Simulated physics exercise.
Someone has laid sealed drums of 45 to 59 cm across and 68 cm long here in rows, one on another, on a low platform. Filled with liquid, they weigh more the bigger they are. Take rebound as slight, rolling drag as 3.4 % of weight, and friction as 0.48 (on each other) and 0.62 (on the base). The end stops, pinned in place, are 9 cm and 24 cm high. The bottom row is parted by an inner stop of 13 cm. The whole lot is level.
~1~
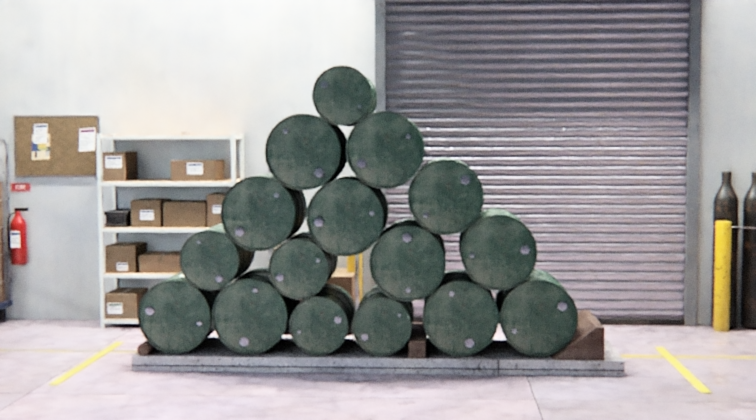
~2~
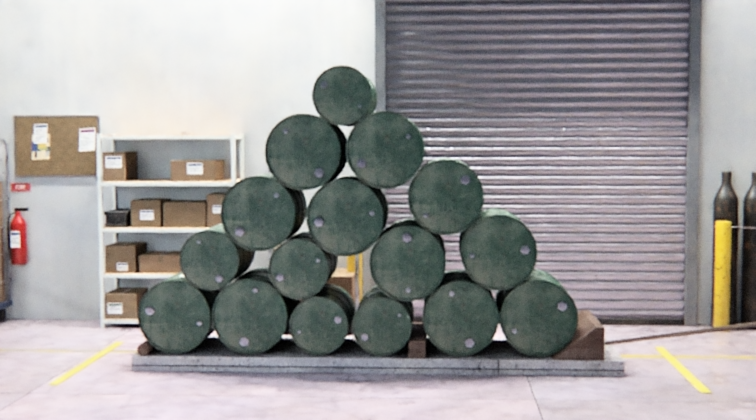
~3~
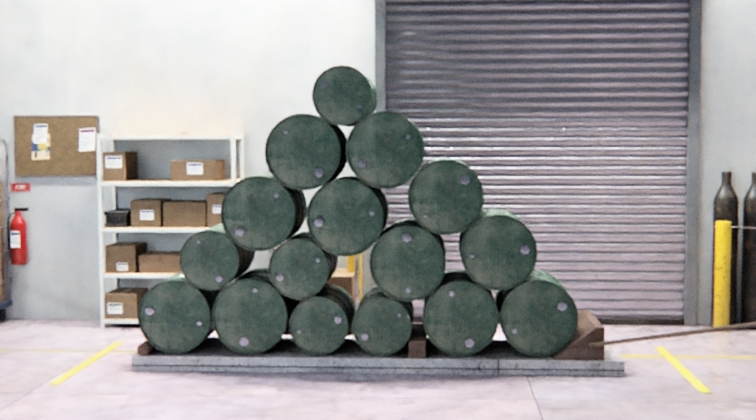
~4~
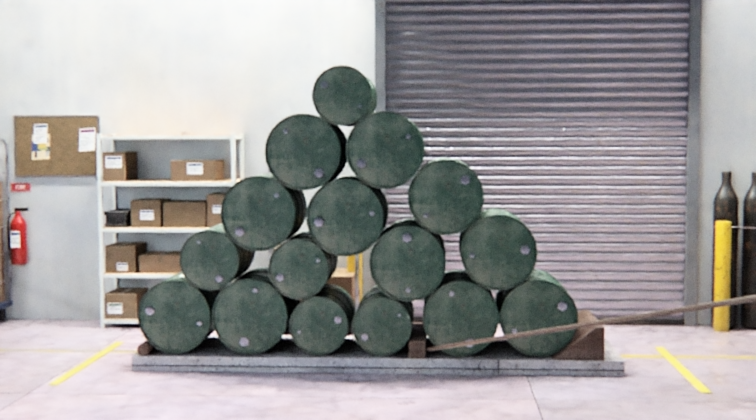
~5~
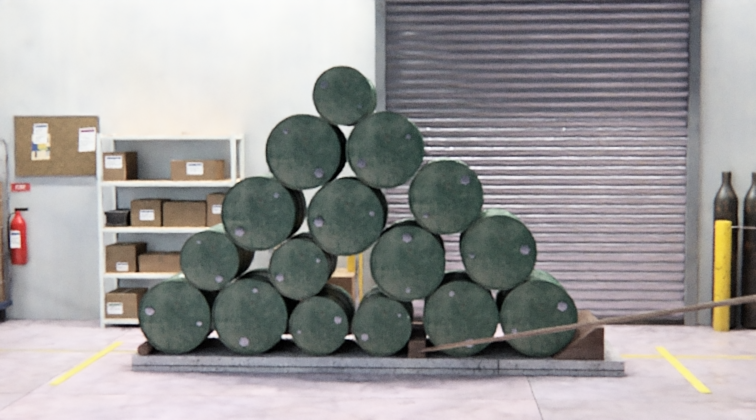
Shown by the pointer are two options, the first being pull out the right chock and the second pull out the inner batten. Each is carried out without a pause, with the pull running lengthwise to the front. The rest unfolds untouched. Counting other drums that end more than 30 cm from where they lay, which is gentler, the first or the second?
The second.
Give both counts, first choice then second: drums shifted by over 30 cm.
First choice: 9; second choice: 0.
First choice, 3.27 s in, 5 now displaced over 30 cm; 1 across the right yellow line; the one last seen at (539, 319) 1.5 m right and 12 cm down.
First choice, at rest by 9.6 s, 9 moved over 30 cm; 5 across the right yellow line; the one last seen at (539, 319) rolled far off to the right; top of the pile 1.5 m high, from 2.3 m.
Second choice, 2.03 s in, 0 now displaced over 30 cm.
Second choice, at rest by 2.3 s, 0 moved over 30 cm; not one across the yellow lines; top of the pile 2.3 m high, from 2.3 m.
